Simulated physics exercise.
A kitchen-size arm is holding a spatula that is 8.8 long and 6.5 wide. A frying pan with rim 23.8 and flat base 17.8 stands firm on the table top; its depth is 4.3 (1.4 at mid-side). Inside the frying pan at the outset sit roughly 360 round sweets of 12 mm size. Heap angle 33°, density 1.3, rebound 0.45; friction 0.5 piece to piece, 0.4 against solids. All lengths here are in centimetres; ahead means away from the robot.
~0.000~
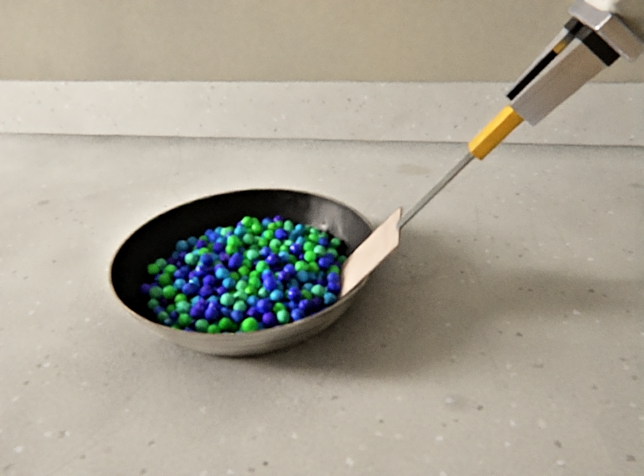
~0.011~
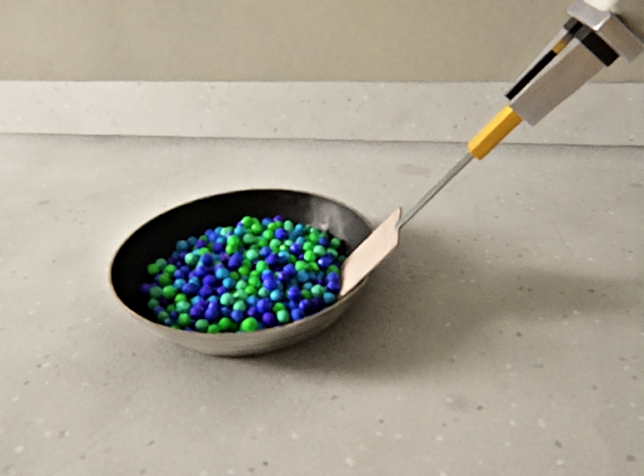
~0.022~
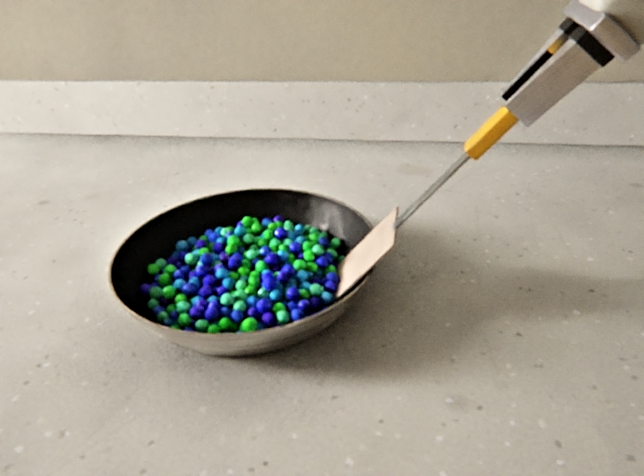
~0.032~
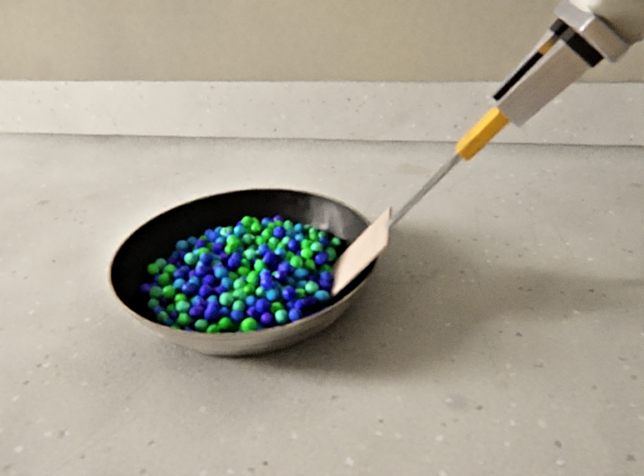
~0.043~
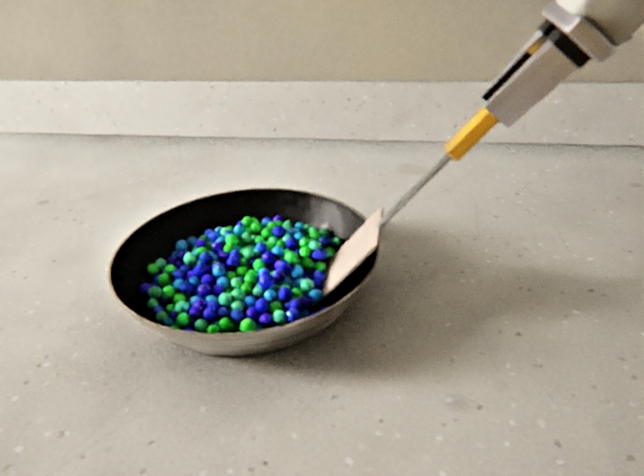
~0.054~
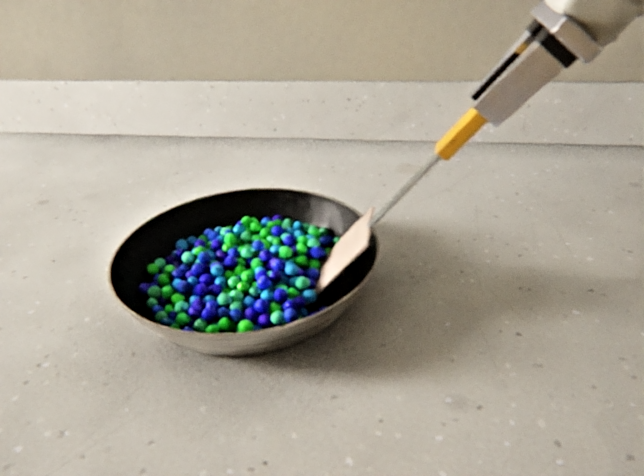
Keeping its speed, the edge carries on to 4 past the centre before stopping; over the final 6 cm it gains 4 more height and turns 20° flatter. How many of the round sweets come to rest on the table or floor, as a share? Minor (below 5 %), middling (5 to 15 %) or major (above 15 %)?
Minor.
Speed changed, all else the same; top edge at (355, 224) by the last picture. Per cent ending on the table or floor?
That share would be about 10 percent.
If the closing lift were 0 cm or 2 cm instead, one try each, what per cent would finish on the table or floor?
First try around 0 percent, second try around 0 percent.
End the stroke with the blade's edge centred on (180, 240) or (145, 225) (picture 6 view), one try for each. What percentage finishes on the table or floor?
About 5 and 20 per cent.
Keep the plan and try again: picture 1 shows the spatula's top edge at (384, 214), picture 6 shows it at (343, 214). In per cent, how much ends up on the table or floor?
About 10 per cent.
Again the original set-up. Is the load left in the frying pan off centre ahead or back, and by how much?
The balance point is about 3.0 cm ahead.
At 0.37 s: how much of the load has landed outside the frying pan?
My estimate is roughly 2 %.
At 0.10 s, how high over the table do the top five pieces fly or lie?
4 cm or so.
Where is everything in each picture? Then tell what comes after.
The first picture shows the spatula top edge at (400, 225), sloping 51°; upper third of the load around (255, 261), from x 145 to 340, top at y 220; 364 in the frying pan.
The second picture shows the spatula top edge at (400, 225), sloping 51°; upper third of the load around (255, 260), from x 145 to 340, top at y 220.
The third picture shows the spatula top edge at (396, 225), sloping 51°; upper third of the load around (258, 262), from x 145 to 340, top at y 220.
The fourth picture shows the spatula top edge at (389, 225), sloping 51°; upper third of the load around (263, 259), from x 145 to 340, top at y 220.
The fifth picture shows the spatula top edge at (380, 225), sloping 51°; upper third of the load around (264, 259), from x 145 to 340, top at y 220.
The sixth picture shows the spatula top edge at (371, 224), sloping 51°; upper third of the load around (262, 258), from x 145 to 340, top at y 220; 364 in the frying pan.
After 0.10 s, sloping 51°, highest piece 5 above the table; 364 in the frying pan.
After 0.15 s, sloping 41°, highest piece 6 above the table; 364 in the frying pan.
After 0.37 s, sloping 31°, highest piece 5 above the table; 359 in the frying pan, 4 on the table or floor, 1 on the blade or in flight.
After 1.42 s, sloping 31°, highest piece 4 above the table; 358 in the frying pan, 6 on the table or floor.
In the end, 358 in the frying pan, 6 on the table or floor. That is 2 % on the table or floor.
